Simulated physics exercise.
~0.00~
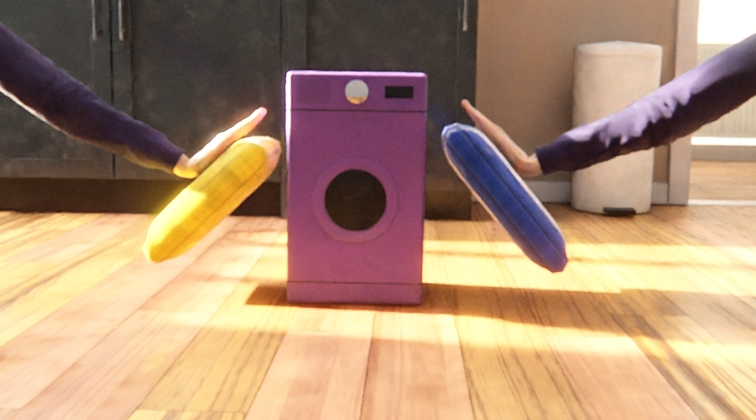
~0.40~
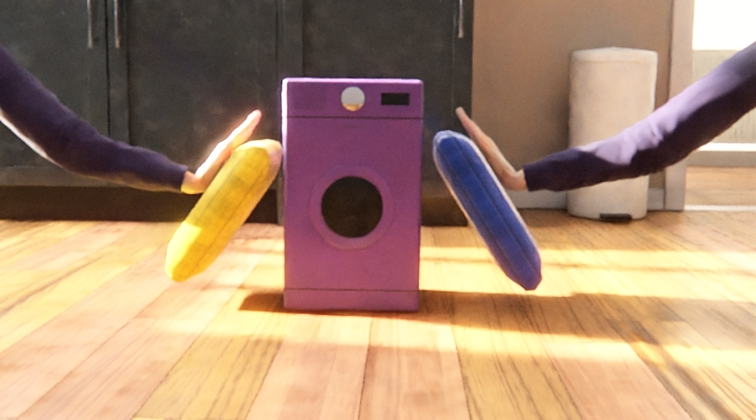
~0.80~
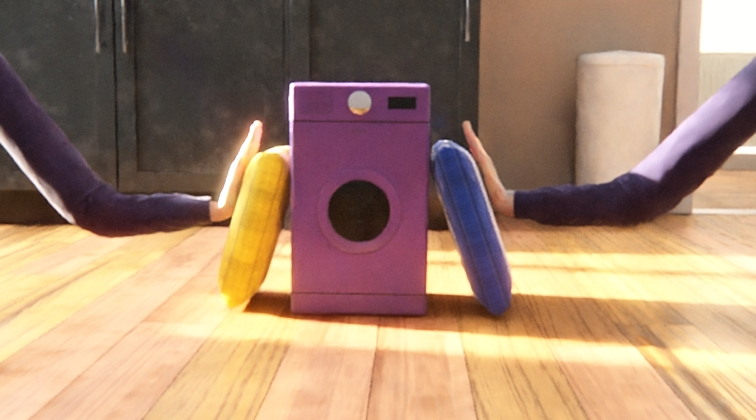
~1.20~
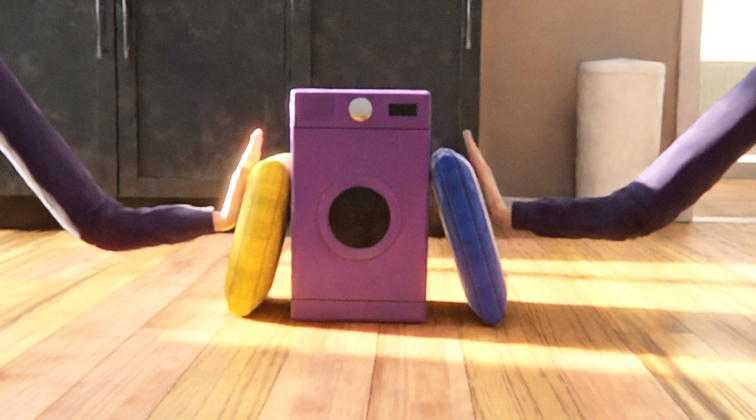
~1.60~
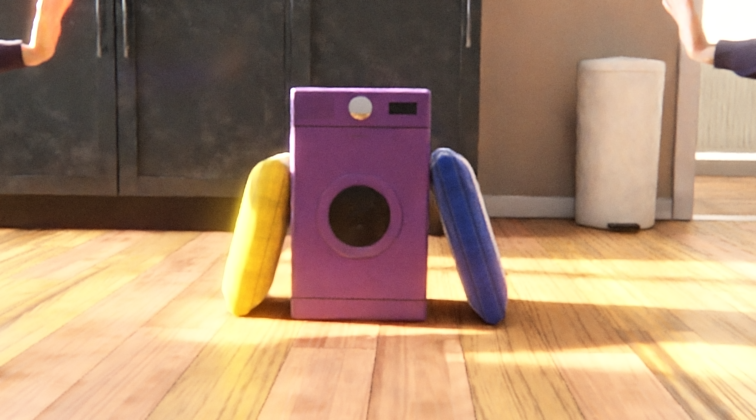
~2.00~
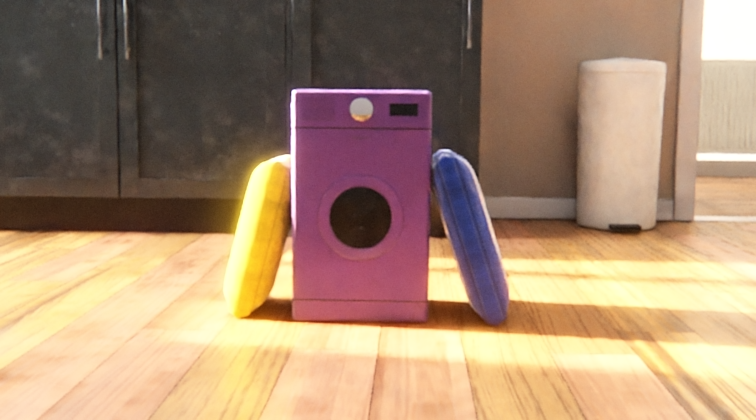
The clip opens on a purple washing machine standing on a sunlit wooden floor, with a hand on each side holding a tilted cushion, yellow on the left and blue on the right. The two hands bring the cushions inward and down, the yellow one moving right and the blue one moving left, as both turn more upright. They come to rest on the floor, leaning against the sides of the machine. The hands then let go and draw back, up and out of view. Both cushions stay propped against the machine, which remains in place.
